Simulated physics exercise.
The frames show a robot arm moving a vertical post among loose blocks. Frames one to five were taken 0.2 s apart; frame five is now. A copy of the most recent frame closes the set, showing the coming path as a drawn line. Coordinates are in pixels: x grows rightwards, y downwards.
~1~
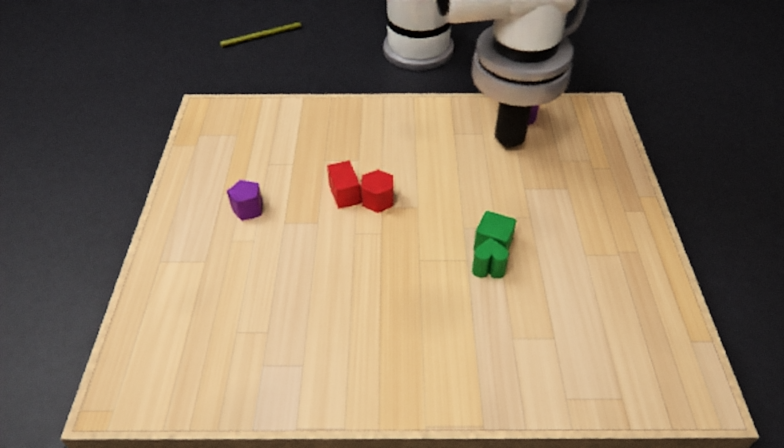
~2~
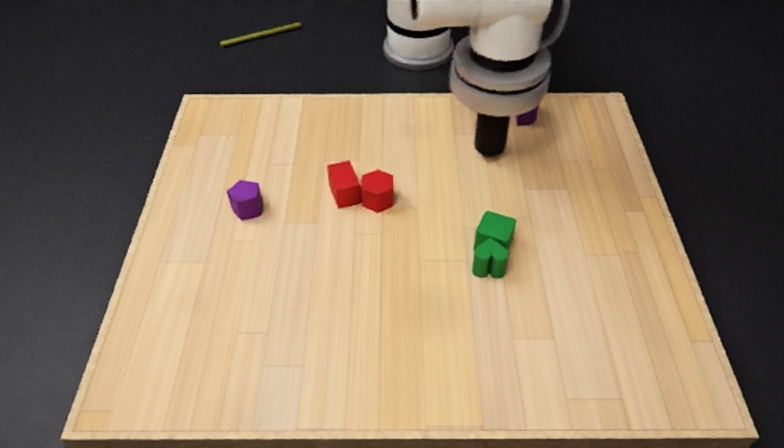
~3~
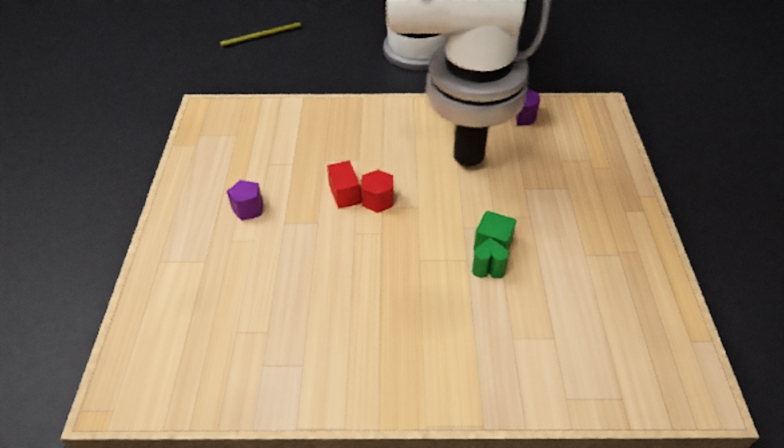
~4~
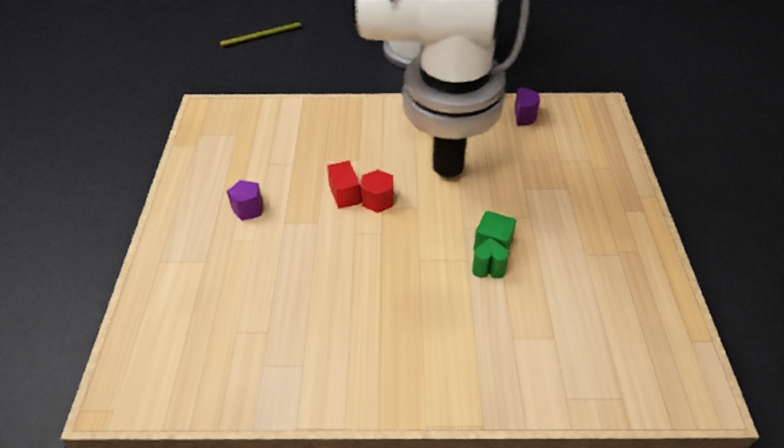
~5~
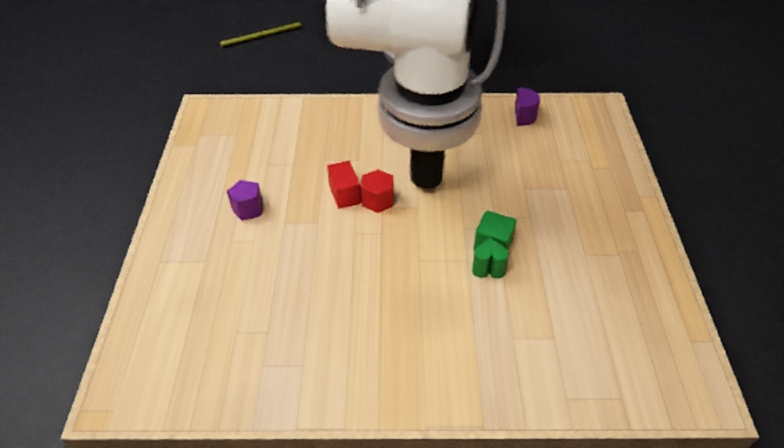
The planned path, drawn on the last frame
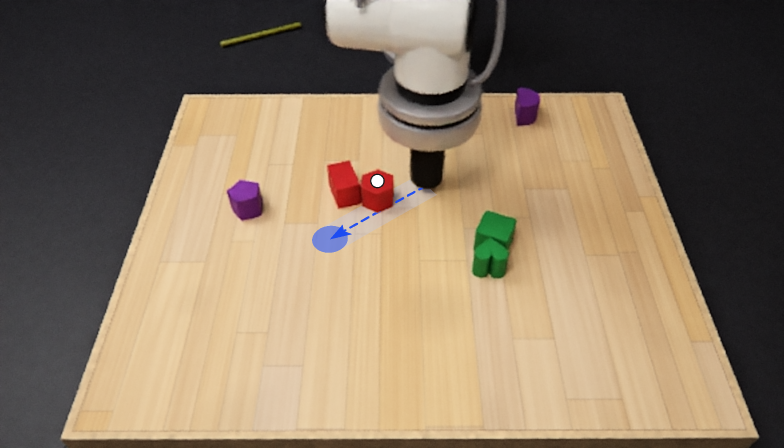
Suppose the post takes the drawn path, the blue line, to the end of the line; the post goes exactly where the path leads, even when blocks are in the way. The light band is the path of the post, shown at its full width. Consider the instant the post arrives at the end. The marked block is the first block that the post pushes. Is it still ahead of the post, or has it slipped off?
The post will have lost it.
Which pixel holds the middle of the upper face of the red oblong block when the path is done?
In the picture, it is at (326, 176).
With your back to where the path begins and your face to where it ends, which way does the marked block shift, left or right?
It is pushed towards the right-hand side.
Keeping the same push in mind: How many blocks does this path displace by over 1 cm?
It will shift two blocks.
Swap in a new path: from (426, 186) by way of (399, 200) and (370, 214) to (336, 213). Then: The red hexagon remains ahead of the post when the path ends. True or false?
True.
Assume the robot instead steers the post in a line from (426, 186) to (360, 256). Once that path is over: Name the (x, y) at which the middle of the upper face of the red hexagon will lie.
Its top middle will sit at (364, 189).
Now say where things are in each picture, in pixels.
In the first frame, post tip at (510, 138); block tops, red oblong block at (343, 175); red hexagon at (377, 181).
In the second frame, post at (489, 147); blocks unchanged.
In the third frame, post at (469, 157); blocks unchanged.
In the fourth frame, post at (448, 167); blocks unchanged.
In the fifth frame, post at (427, 179); red oblong block at (343, 175); red hexagon at (377, 181).
Path on the board, in a line from (426, 186) to (330, 239); the dot is on the red hexagon.
The first path, step by step. One third of the way, post at (395, 196); red oblong block at (336, 176), turned 30° clockwise; red hexagon at (362, 188).
Two thirds of the way, post at (363, 213); red oblong block at (326, 176), turned 70° clockwise; red hexagon at (327, 201), turned 15° clockwise.
At the end, post at (329, 232); red oblong block at (326, 176), turned 70° clockwise; red hexagon at (301, 205), turned 80° clockwise.
